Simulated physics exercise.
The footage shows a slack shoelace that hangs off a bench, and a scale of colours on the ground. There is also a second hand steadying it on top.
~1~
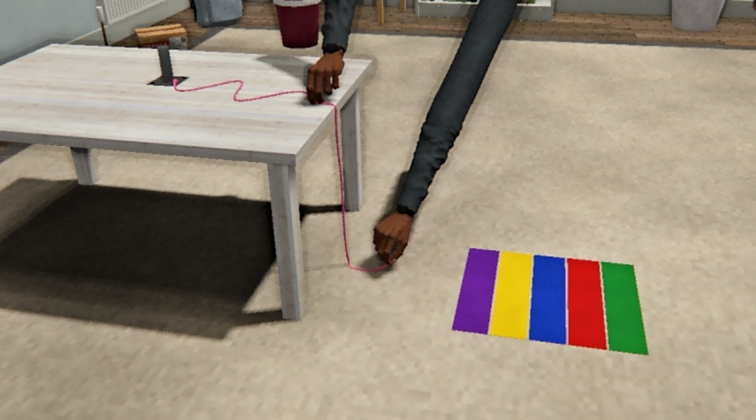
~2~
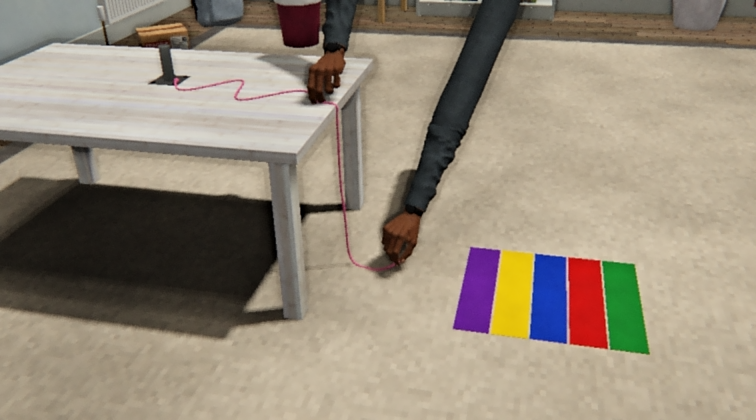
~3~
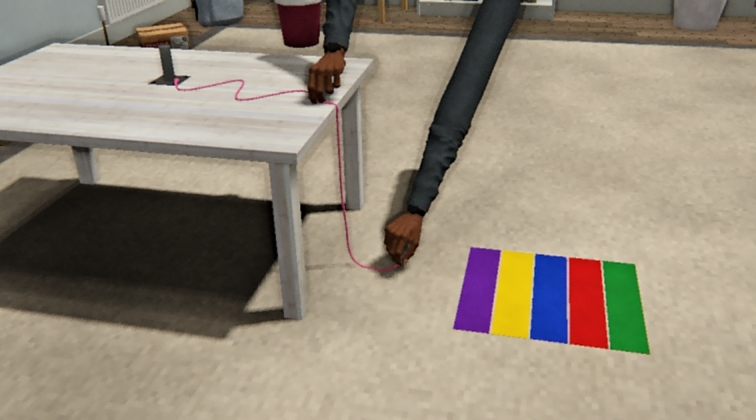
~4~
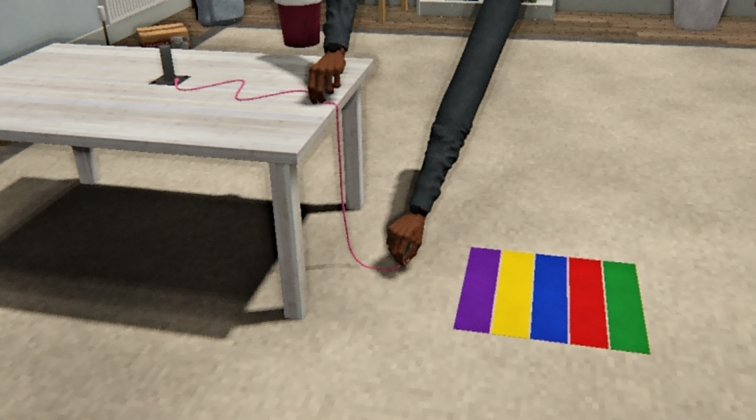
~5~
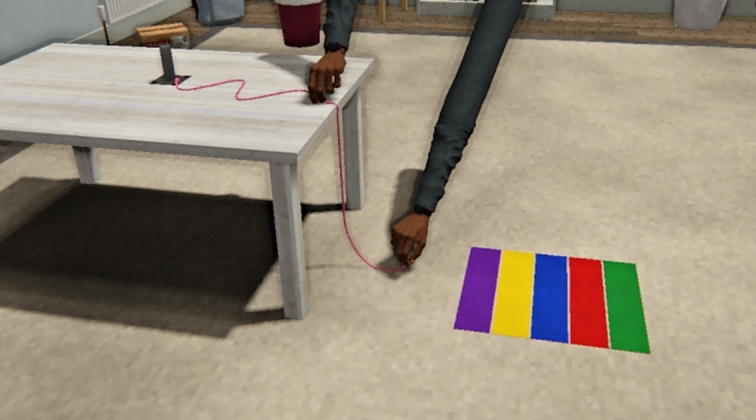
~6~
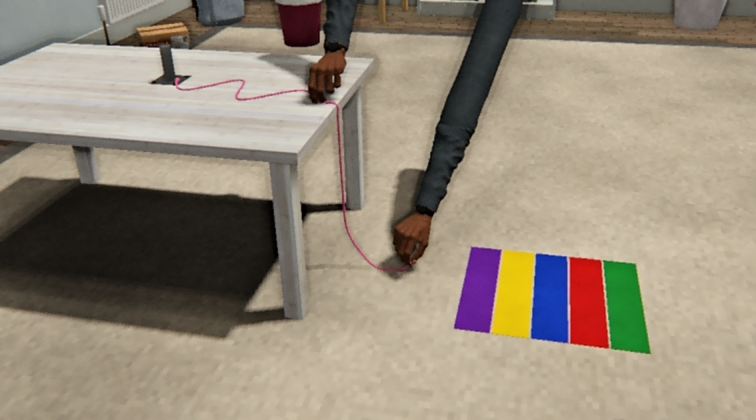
At the start, a thin pinkish-red shoelace runs across a pale bench and hangs over its edge, with one hand at the edge and another holding the end near the floor, left of five coloured stripes. The lower hand edges slightly right, drawing the hanging lace into a gentler slant, while the upper hand stays put.
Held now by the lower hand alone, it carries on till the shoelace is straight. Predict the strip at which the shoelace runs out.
I would say the green strip.
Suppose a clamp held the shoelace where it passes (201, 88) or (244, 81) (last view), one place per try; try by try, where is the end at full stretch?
Around (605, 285), then around (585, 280).
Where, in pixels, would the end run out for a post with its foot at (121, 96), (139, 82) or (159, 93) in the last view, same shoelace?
Approximate places, in that order: (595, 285), (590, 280), (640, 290).
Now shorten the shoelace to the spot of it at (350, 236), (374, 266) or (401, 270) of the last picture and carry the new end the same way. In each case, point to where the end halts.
Try 1: About (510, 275). Try 2: About (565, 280). Try 3: About (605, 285).
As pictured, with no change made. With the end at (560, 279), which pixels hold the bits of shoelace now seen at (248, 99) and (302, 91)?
The first goes to (329, 93), the other to (355, 135).
Soon after, end near (560, 279); over blue.
Then, end near (602, 284); over red.
At full stretch, end near (626, 286); over green. It gets as far as the green strip.
